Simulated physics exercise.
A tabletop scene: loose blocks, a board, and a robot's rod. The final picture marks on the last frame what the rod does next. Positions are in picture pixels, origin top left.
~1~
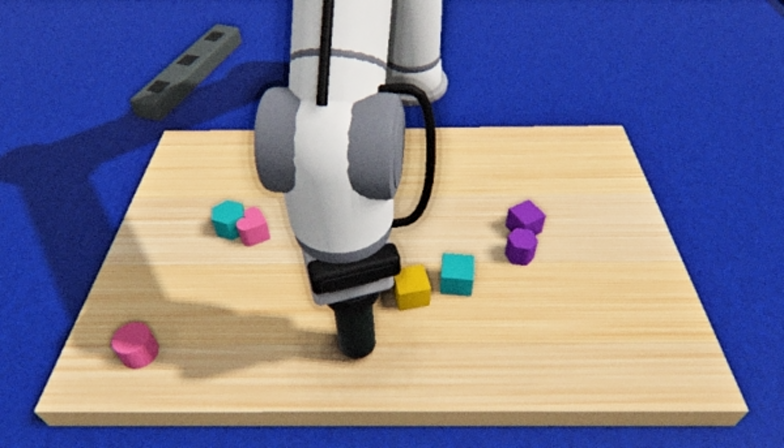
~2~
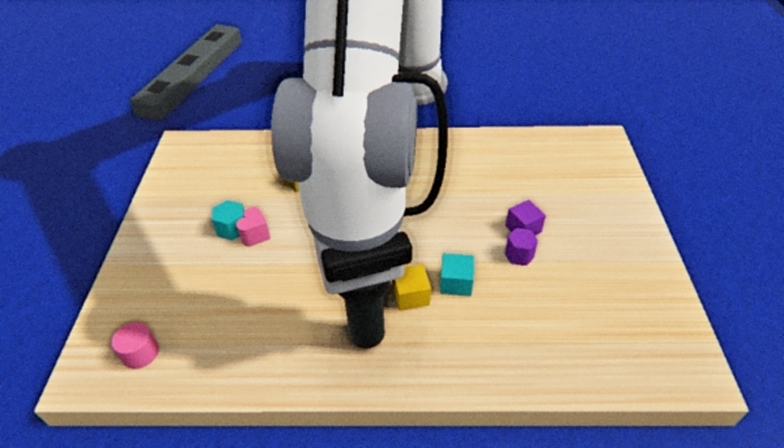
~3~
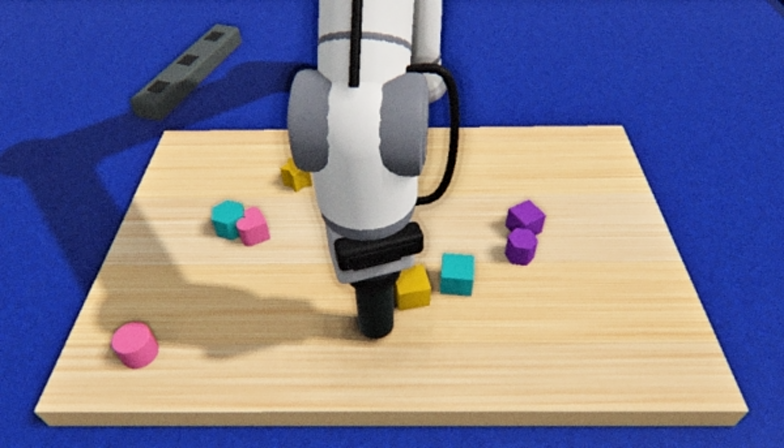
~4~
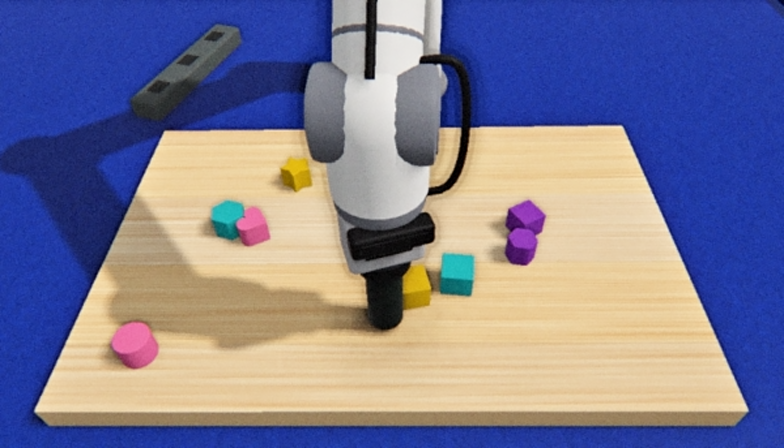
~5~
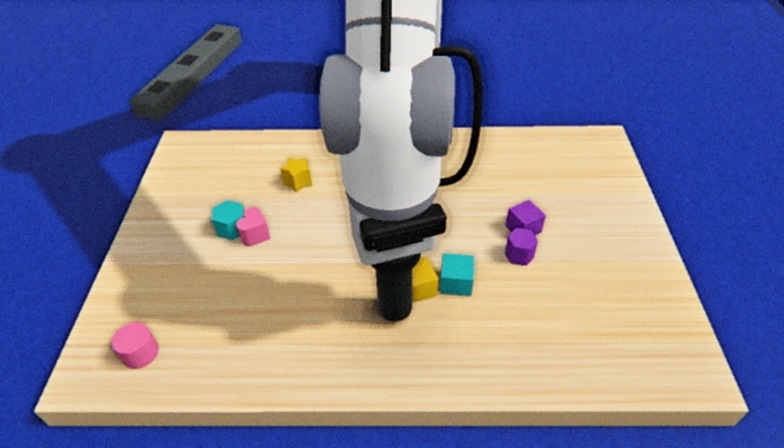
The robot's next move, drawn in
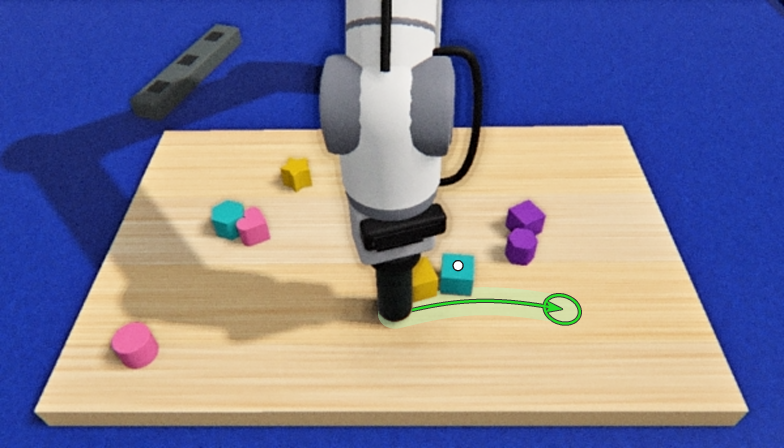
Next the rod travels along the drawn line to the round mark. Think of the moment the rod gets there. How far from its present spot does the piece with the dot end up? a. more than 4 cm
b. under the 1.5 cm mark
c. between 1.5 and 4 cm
Choice c: Between 1.5 and 4 cm.
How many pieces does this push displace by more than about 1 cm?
It displaces two.
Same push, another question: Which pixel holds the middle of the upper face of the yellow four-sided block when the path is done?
It should be at (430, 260) by then.
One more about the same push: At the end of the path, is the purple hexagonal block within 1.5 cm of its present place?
Going by the path, yes.
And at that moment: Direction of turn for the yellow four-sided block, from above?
Viewed from the top, it goes anticlockwise.
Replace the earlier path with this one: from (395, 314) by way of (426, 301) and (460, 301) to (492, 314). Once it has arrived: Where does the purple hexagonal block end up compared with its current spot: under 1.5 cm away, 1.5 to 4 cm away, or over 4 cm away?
The best fit is under 1.5 cm.
The drawn path runs from (395, 314) over (477, 301) to (562, 309); the dot is on the turquoise four-sided block.
The first path, step by step. One third of the way, rod (451, 297); yellow four-sided block (430, 260), turned 70° anticlockwise; turquoise four-sided block (466, 261).
Two thirds of the way, rod (507, 295); yellow four-sided block (430, 260), turned 70° anticlockwise; turquoise four-sided block (469, 257).
At the end, rod (564, 303); yellow four-sided block (430, 260), turned 70° anticlockwise; turquoise four-sided block (469, 257); purple hexagonal block not moved.
